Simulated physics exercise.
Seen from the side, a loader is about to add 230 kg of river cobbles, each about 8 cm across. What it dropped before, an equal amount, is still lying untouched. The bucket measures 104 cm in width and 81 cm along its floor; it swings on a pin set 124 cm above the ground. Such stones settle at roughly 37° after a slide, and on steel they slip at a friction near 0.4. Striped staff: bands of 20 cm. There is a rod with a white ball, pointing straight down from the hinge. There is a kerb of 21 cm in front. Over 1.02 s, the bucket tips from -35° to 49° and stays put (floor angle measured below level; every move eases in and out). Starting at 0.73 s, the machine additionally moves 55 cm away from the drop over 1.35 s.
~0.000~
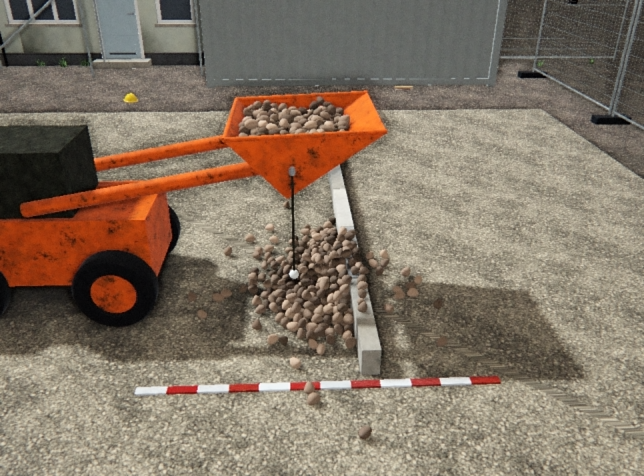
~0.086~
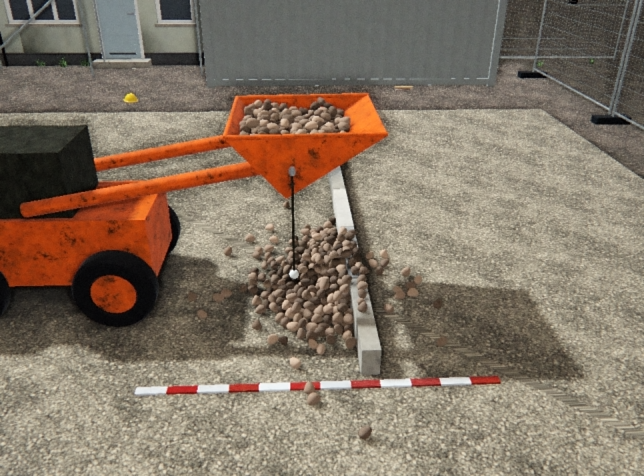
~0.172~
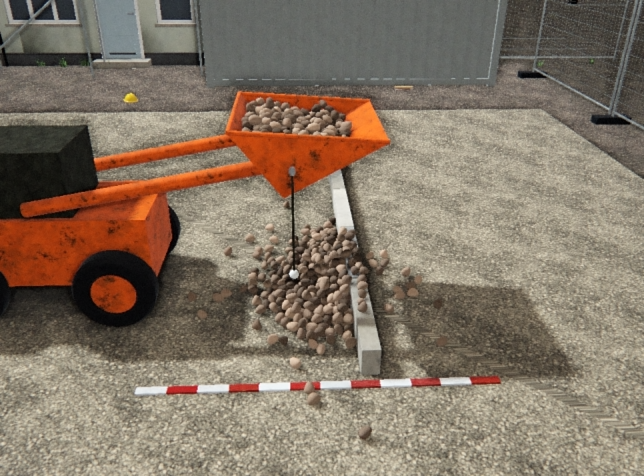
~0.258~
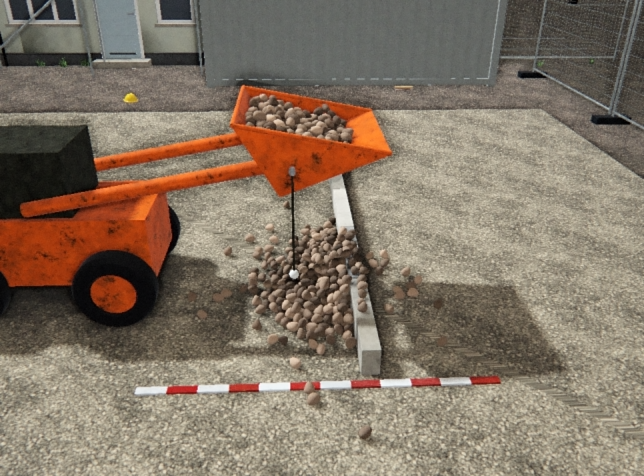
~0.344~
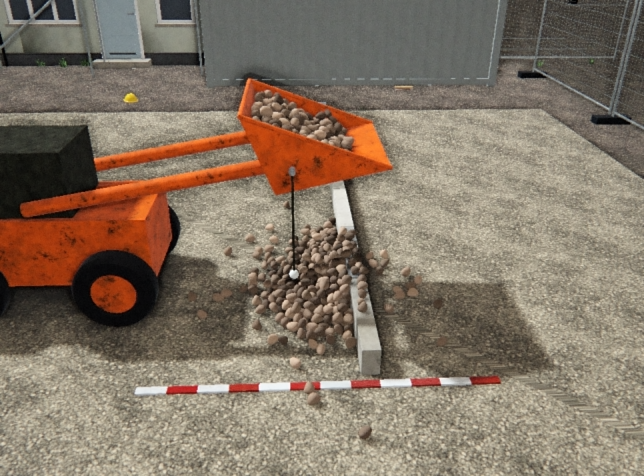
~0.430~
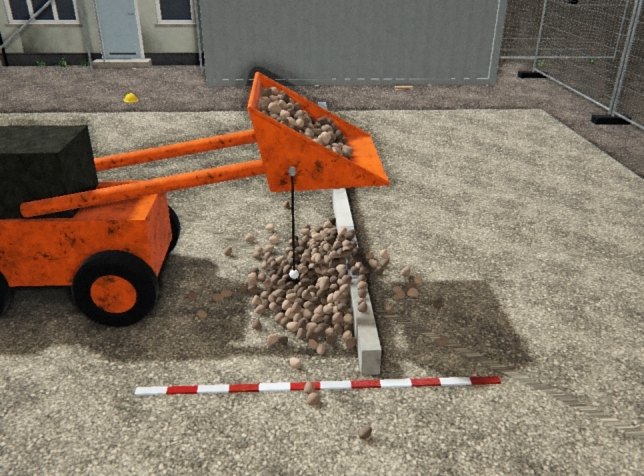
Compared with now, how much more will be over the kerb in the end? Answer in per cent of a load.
Close to 56 parts in a hundred.
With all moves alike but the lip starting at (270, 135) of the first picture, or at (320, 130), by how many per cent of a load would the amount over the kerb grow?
Around 0 and 5 percent respectively.
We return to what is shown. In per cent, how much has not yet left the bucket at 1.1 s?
Roughly 30 parts in a hundred of the load.
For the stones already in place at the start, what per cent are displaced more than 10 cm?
Close to 10 per cent.
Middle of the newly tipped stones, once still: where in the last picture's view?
Centre: Approx. (372, 275).
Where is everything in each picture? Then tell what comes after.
In the first frame, the bucket is at -35°, its lip at (387, 132); the top of the load is at (287, 111). The earlier load is highest near (347, 248), 27 cm above ground level, 96 % on this side of the kerb, 4 % over the kerb.
In the second frame, the bucket is at -33°, its lip at (388, 134); the top of the load is at (279, 110); the stones move at 0.1 m/s on average.
In the third frame, lip at (390, 142), floor tilted -29°, highest stones at (270, 108); the stones move at 0.2 m/s on average.
In the fourth frame, lip at (392, 154), floor tilted -22°, highest stones at (266, 104); the stones move at 0.3 m/s on average.
In the fifth frame, lip at (392, 168), floor tilted -13°, highest stones at (265, 102); the stones move at 0.3 m/s on average.
In the sixth frame, lip at (389, 184), floor tilted -3°, highest stones at (272, 98); the stones move at 0.4 m/s on average.
After 0.8 s the floor is at 35°; in per cent of one load, 100 in the bucket, 96 on this side of the kerb, 4 over the kerb; the foremost stones are at (415, 294).
After 1.1 s the floor is at 49°; in per cent of one load, 30 in the bucket, 147 on this side of the kerb, 22 over the kerb; the foremost stones are at (416, 292).
After 2.5 s the floor is at 49°; in per cent of one load, 0 in the bucket, 140 on this side of the kerb, 60 over the kerb; the foremost stones are at (603, 284).
After 5.0 s the floor is at 49°; in per cent of one load, 0 in the bucket, 140 on this side of the kerb, 60 over the kerb; the foremost stones are at (606, 284). Net gain over the kerb, 56.
